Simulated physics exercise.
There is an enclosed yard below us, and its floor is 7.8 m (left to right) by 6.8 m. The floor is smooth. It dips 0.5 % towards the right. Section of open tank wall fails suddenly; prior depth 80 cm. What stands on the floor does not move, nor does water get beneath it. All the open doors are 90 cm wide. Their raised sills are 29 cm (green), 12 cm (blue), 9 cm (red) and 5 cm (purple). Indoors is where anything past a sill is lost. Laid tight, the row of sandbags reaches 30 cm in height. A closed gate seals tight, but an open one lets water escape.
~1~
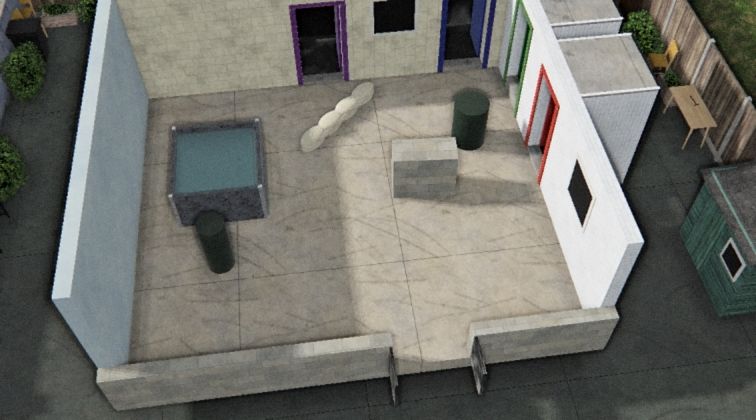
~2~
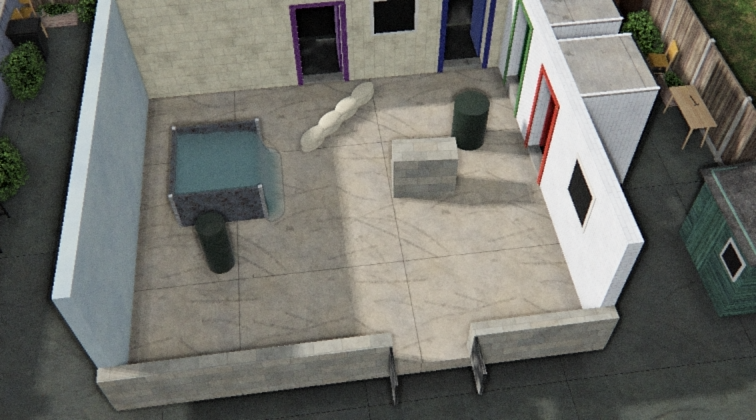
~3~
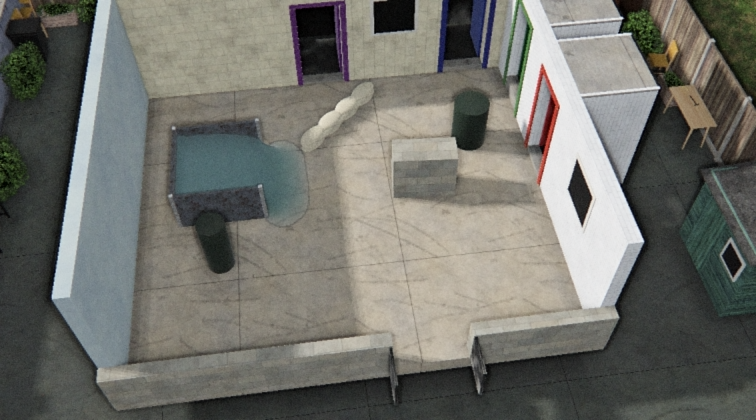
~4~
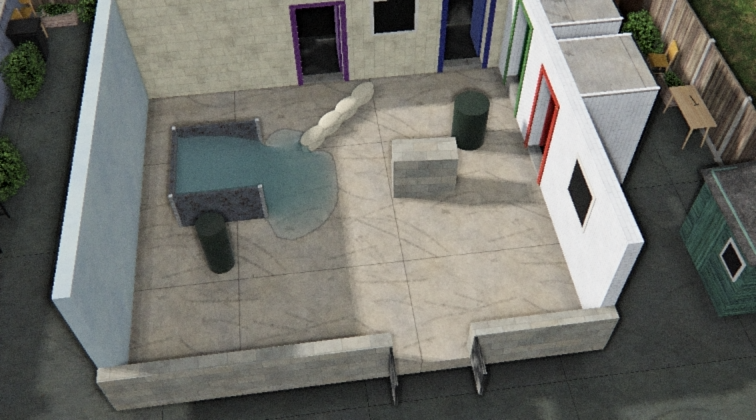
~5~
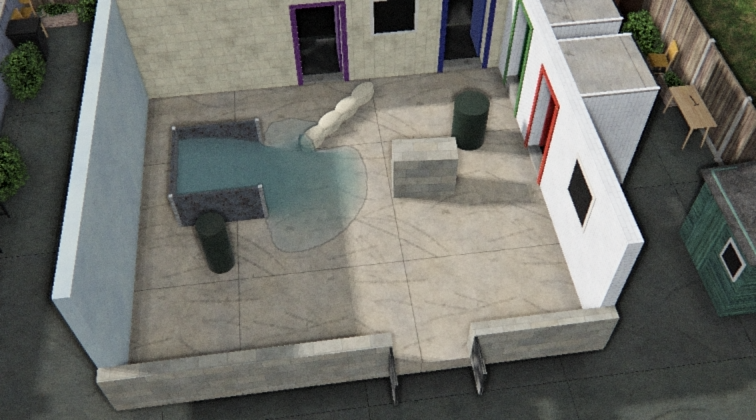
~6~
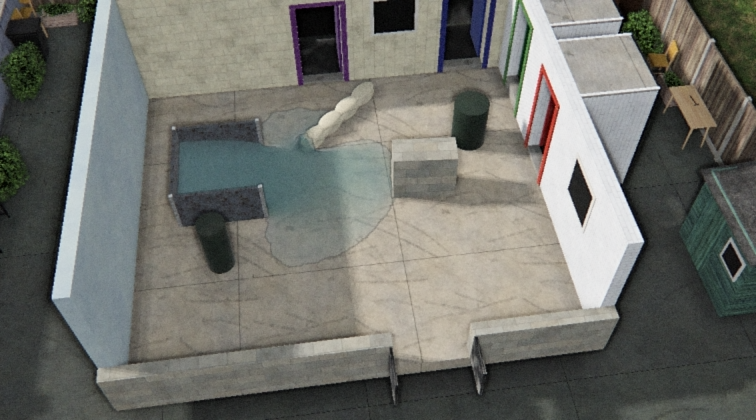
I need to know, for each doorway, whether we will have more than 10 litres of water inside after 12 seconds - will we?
The green door never tops the limit; the blue door tops the limit; the red door tops the limit; the purple door tops the limit.
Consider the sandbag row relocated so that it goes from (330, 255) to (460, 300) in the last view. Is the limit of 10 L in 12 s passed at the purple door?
Outcome - purple: Pass.
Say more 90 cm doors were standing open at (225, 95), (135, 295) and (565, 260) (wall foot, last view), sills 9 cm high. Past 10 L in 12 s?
Taking them in order, the first gets too little, the second too little and the third enough.
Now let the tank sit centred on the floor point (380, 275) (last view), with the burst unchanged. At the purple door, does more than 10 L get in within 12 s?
After that, the purple door ends up inside the limit.
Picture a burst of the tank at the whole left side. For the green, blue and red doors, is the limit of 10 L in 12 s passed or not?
Green falls short; blue falls short; red falls short.
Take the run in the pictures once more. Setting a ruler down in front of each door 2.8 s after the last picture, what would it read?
Centimetres: Green 13 / blue 17 / red 10 / purple 7.
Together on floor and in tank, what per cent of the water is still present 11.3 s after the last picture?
Around 80 percent of the water.
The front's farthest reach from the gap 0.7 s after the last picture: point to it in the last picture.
(524, 146).
Then, 0.7 s after the last picture water covers 30 % of the floor and is deepest (44 cm) near (391, 187); green door not reached, blue door not reached, red door not reached, purple door 2 cm at the sill, 0 L in.
Then, 1.5 s after the last picture water covers 50 % of the floor and is deepest (29 cm) near (391, 187); green door 4 cm at the sill, 0 L in, blue door not reached, red door 14 cm at the sill, 25 L in, purple door 5 cm at the sill, 34 L in.
Then, 2.8 s after the last picture water covers 60 % of the floor and is deepest (25 cm) near (587, 329); green door 13 cm at the sill, 0 L in, blue door 17 cm at the sill, 11 L in, red door 10 cm at the sill, 52 L in, purple door 7 cm at the sill, 61 L in.
Then, 6.3 s after the last picture water covers 60 % of the floor and is deepest (12 cm) near (487, 170); green door 7 cm at the sill, 0 L in, blue door 7 cm at the sill, 31 L in, red door 9 cm at the sill, 55 L in, purple door 4 cm at the sill, 65 L in.
Then, 11.3 s after the last picture water covers 90 % of the floor and is deepest (7 cm) near (563, 260); green door 5 cm at the sill, 0 L in, blue door 6 cm at the sill, 31 L in, red door 5 cm at the sill, 57 L in, purple door 3 cm at the sill, 65 L in.
